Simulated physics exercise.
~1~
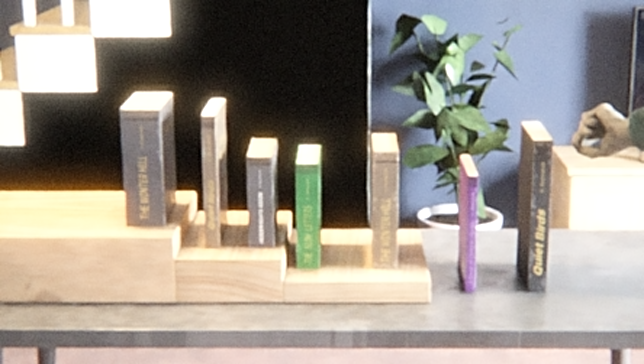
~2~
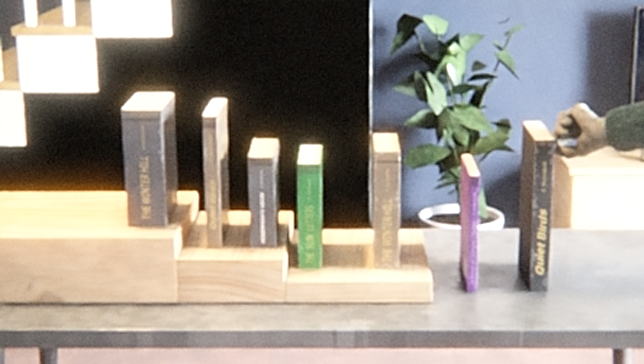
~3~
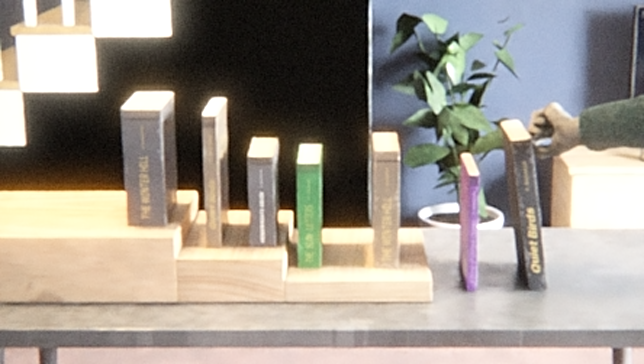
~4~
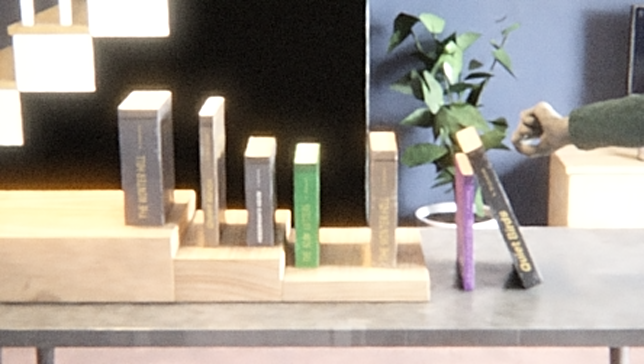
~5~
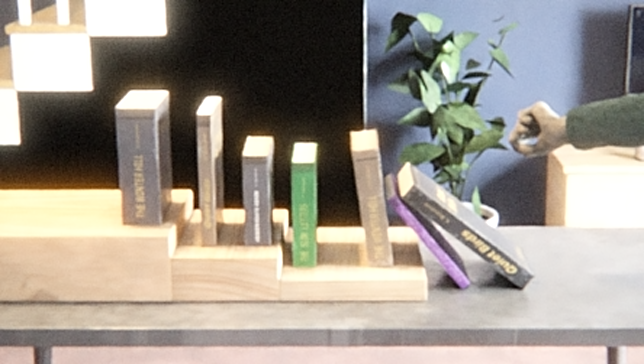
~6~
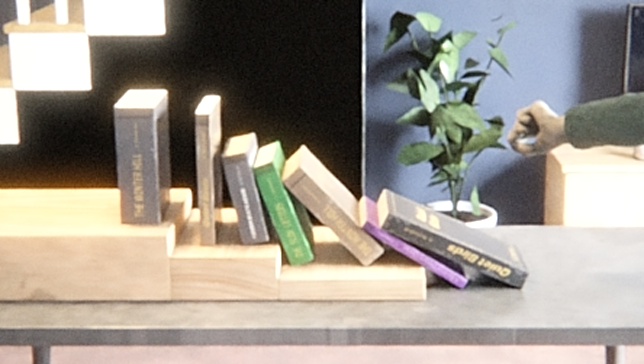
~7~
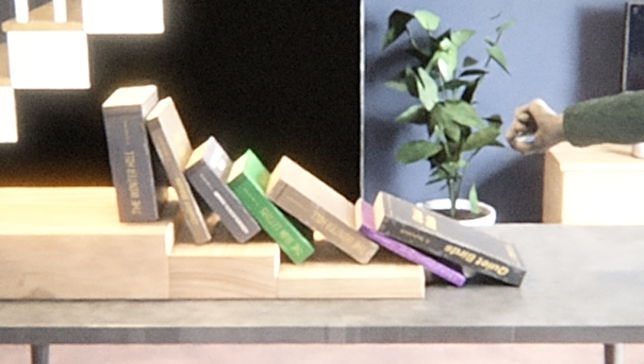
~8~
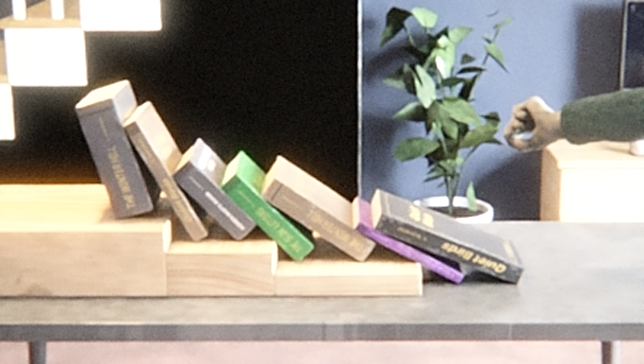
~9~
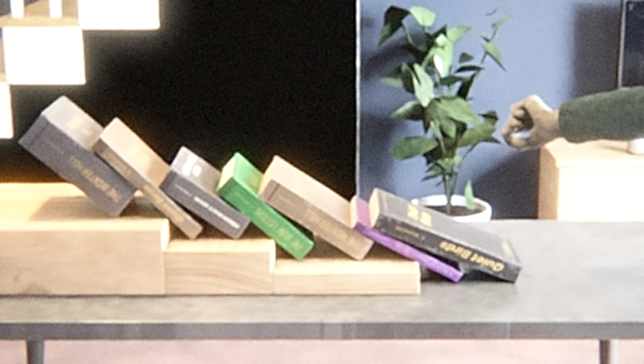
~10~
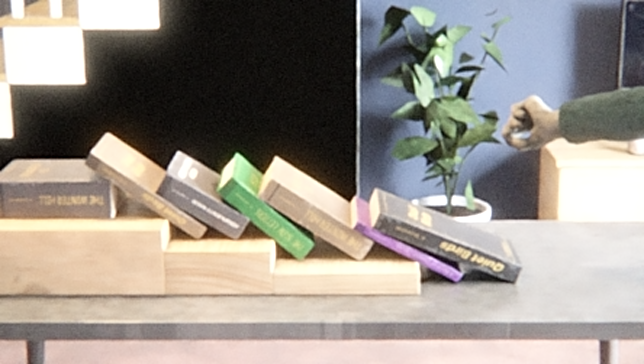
On a gray table beside a potted plant, a hand tipped the rightmost of seven upright books to the left, and they toppled one after another up the wooden steps until none stood, most leaning and the top one lying flat.
